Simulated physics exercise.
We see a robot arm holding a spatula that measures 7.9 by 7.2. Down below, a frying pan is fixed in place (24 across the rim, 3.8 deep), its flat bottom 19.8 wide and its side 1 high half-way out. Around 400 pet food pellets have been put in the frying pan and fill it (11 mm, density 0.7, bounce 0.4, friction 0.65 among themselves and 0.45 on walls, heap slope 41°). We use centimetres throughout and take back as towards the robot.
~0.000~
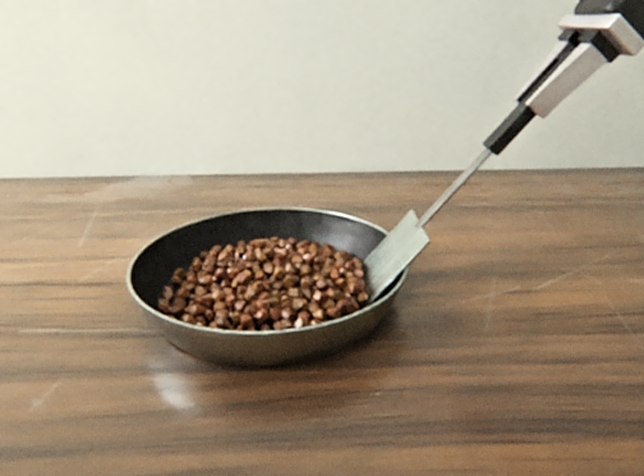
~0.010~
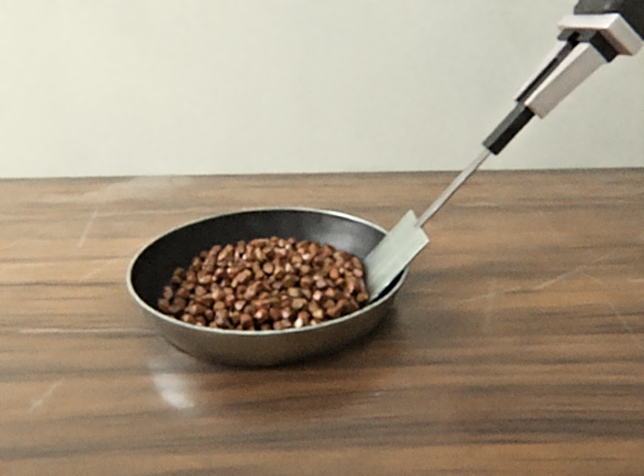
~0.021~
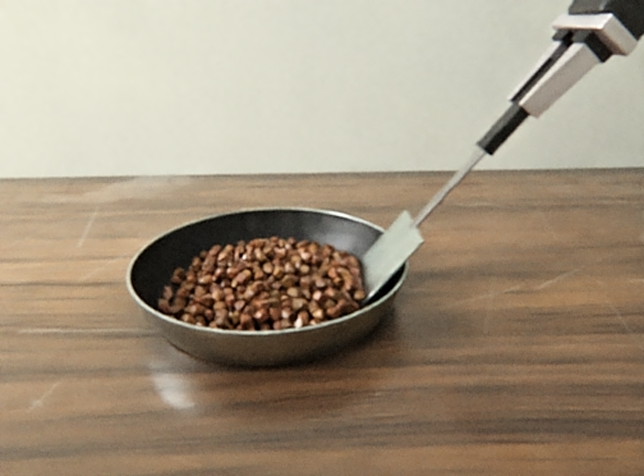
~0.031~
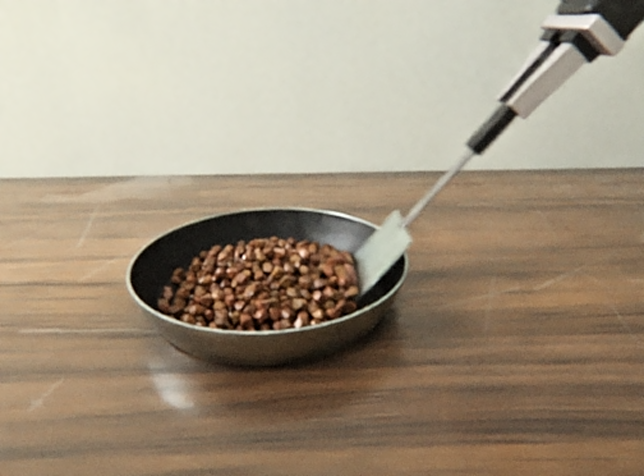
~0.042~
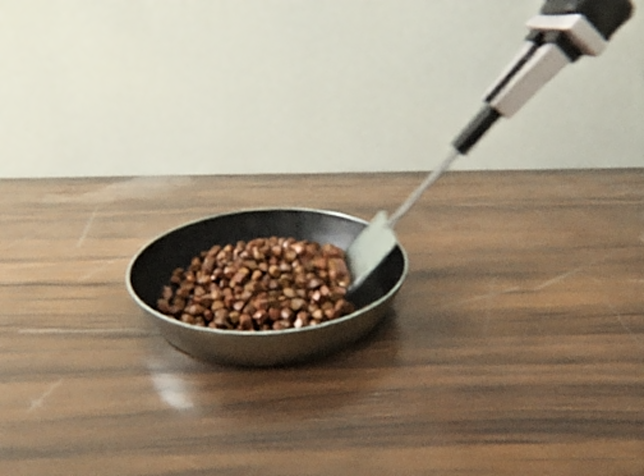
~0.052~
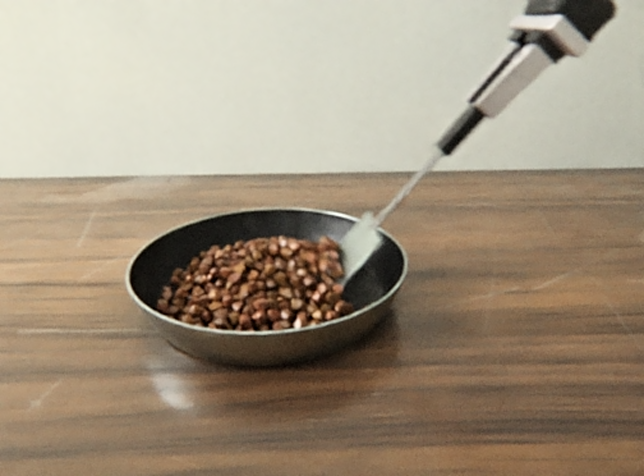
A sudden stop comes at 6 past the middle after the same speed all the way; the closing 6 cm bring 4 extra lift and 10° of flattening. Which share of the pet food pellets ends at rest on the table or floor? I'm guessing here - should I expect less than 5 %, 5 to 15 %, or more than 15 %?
You should expect more than 15 %.
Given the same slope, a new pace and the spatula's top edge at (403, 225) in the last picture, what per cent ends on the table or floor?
Estimate: Close to 0 %.
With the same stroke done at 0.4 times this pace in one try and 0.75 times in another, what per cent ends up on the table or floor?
First try around 0 %, second try around 15 %.
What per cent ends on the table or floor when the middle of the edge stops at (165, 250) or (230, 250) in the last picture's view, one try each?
Try 1: Approx. 30 %; try 2: Approx. 15 %.
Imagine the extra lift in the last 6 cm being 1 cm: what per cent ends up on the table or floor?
Close to 10 in a hundred.
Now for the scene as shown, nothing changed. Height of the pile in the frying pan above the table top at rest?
4.5 cm.
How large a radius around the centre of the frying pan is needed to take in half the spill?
Roughly 32 cm.
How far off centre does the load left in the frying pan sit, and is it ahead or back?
I'd put it at roughly 4.0 cm toward the front.
After 0.08 s, sloping 51°, highest piece 6 above the table; 397 in the frying pan.
After 0.10 s, sloping 48°, highest piece 8 above the table; 397 in the frying pan.
After 0.32 s, sloping 41°, highest piece 4 above the table; 317 in the frying pan, 80 on the table or floor.
After 1.37 s, sloping 41°, highest piece 4 above the table; 317 in the frying pan, 80 on the table or floor.
At rest, 317 in the frying pan, 80 on the table or floor. That is 20 % on the table or floor.
